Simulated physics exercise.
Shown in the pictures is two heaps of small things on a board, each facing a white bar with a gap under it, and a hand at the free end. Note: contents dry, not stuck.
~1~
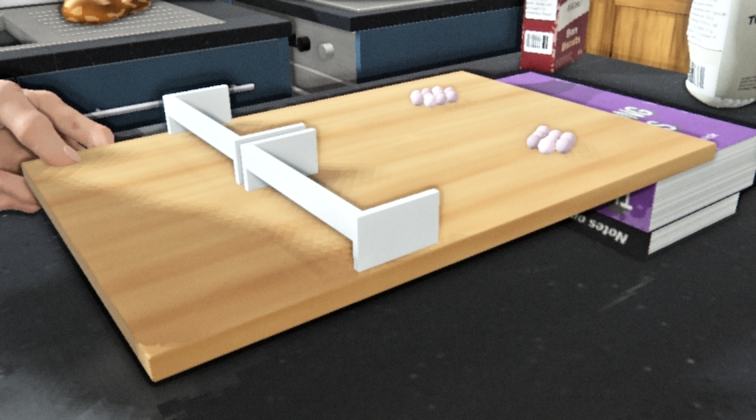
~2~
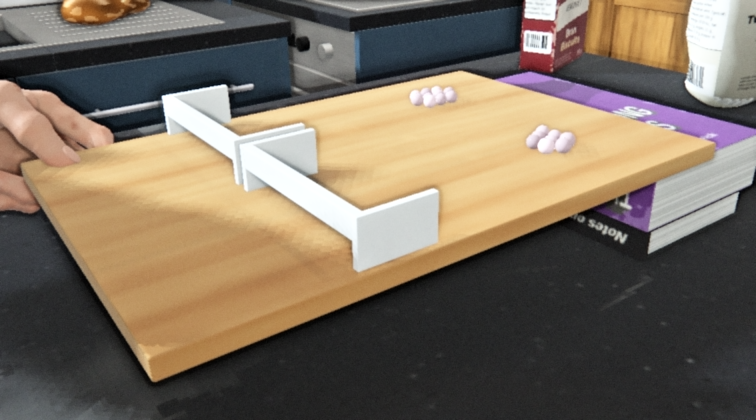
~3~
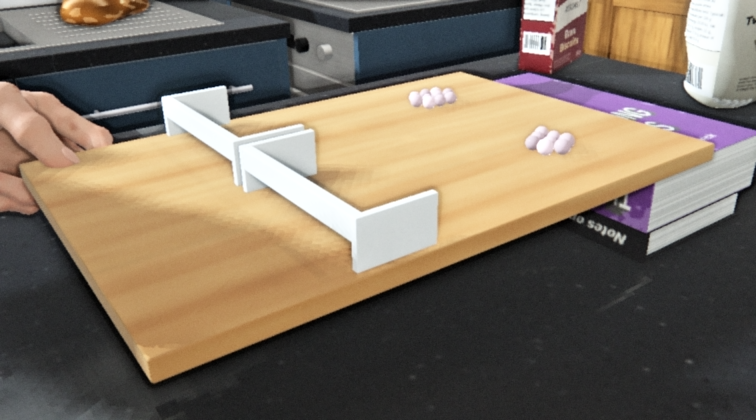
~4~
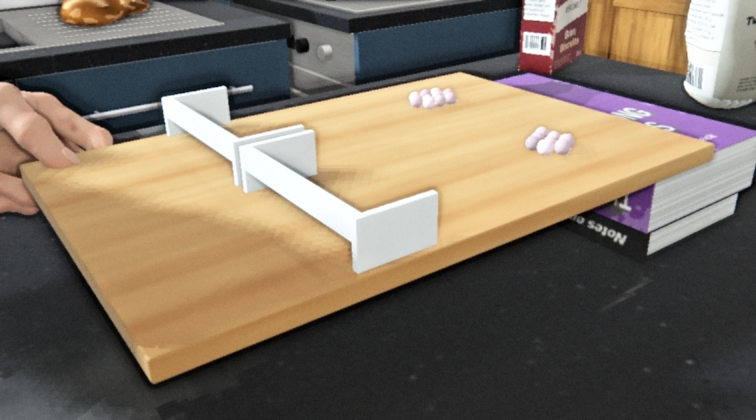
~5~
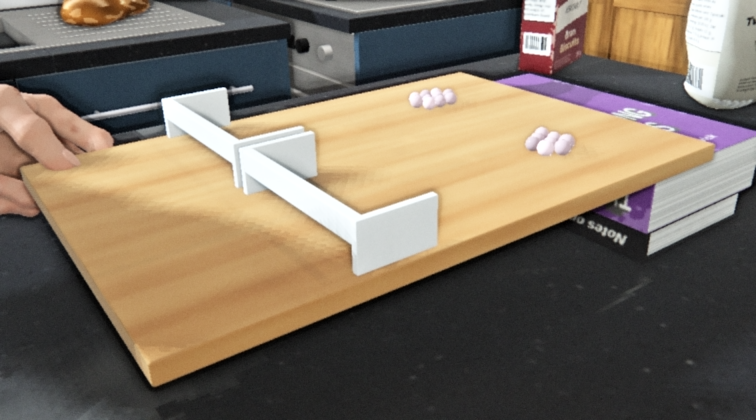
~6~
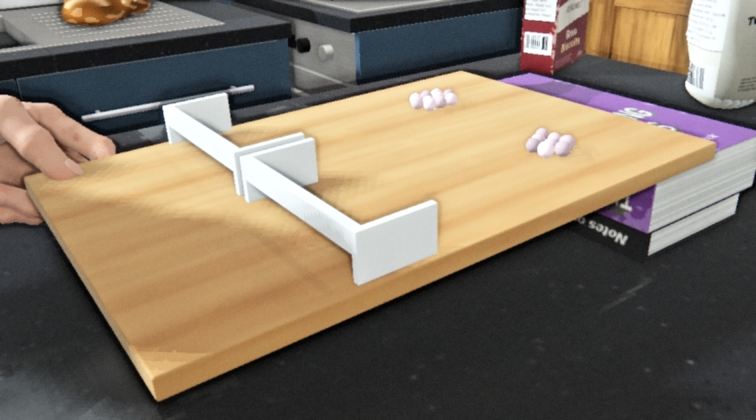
A hand at the left end of a wooden board propped on books barely moved, then lowered that end very slightly, while two small clusters of pale purple pearls stayed still beyond the white barriers.
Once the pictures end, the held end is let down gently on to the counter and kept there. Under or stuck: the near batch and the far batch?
In short, near batch gets past, far batch gets past.
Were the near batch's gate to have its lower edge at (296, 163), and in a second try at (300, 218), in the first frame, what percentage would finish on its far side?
Respectively 100 and 0 per cent.
Then, 0.23 s later than the last frame, board sloping at 5°; near batch where it was; far batch where it was.
Then, 0.53 s later than the last frame, board sloping at 11°; near batch on its way down; far batch on its way down.
Then, 0.85 s later than the last frame, board resting at 12°; near batch every one past its gate; far batch roughly two thirds past its gate.
When it is over, board resting at 12°; near batch every one past its gate; far batch every one past its gate.
